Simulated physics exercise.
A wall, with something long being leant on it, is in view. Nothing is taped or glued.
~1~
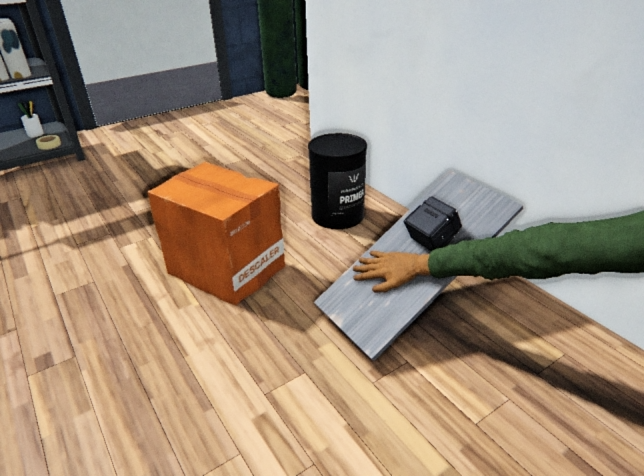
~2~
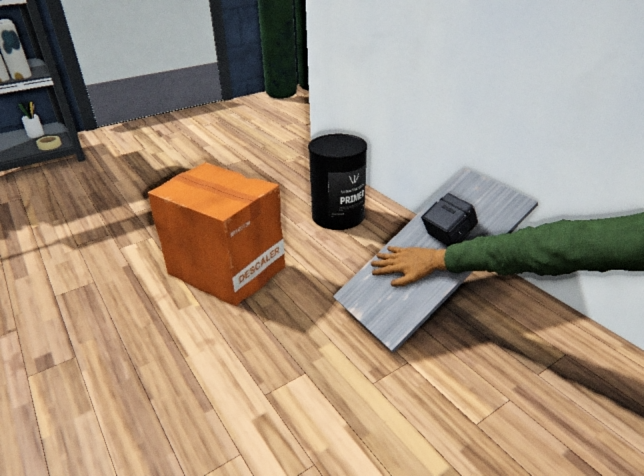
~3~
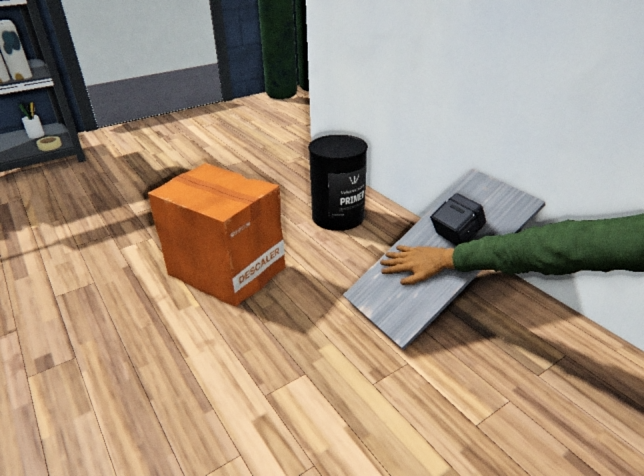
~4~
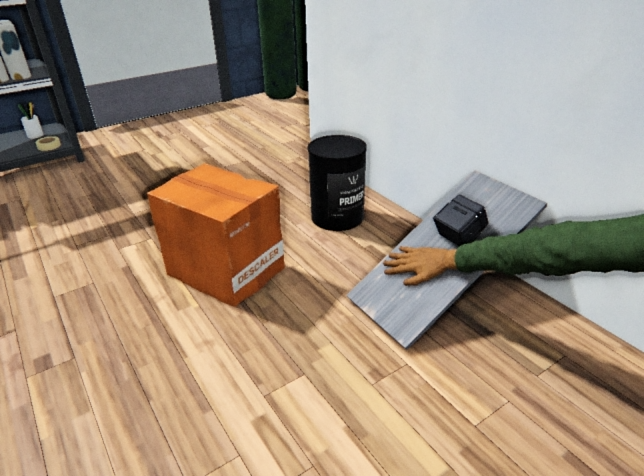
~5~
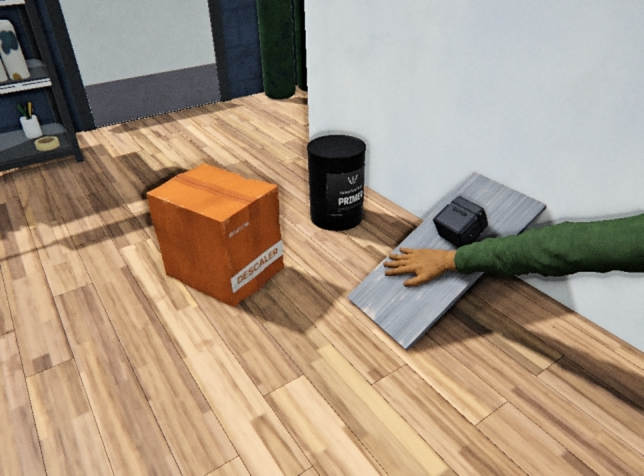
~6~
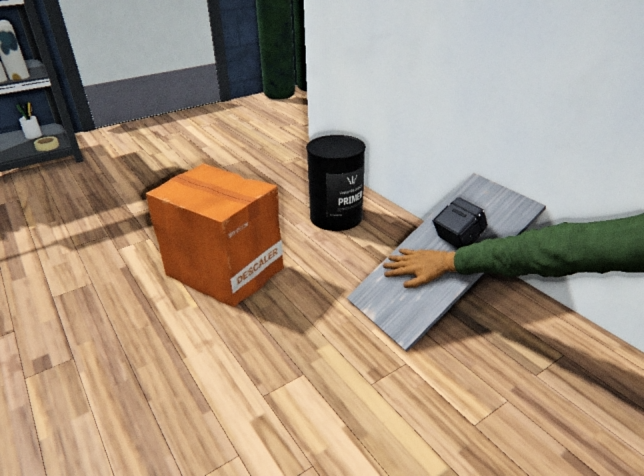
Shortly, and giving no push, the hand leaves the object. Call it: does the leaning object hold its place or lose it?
It loses its place.
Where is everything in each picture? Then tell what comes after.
In the first frame, not yet at the wall; grey board (415, 257); black pail (338, 181).
In the second frame, not yet at the wall; grey board (433, 252); black pail (338, 182).
In the third frame, not yet at the wall; grey board (441, 251); black pail (338, 183).
In the fourth frame, not yet at the wall; grey board (444, 252); black pail (337, 183).
In the fifth frame, propped up under the hand; grey board (444, 253); black pail (337, 183).
In the sixth frame, propped up under the hand; grey board (443, 255); black pail (336, 183).
Then, 0.30 s later than the last frame, grey board sunk by 21° near (433, 284).
Then, 0.40 s later than the last frame, grey board sunk by 28° near (431, 288).
Then, 0.50 s later than the last frame, grey board sunk by 29° near (430, 293).
When it is over, moved from the start, grey board; the other 2 as before. End places, in pixels of the last picture, grey board near (429, 294). The board slides down.
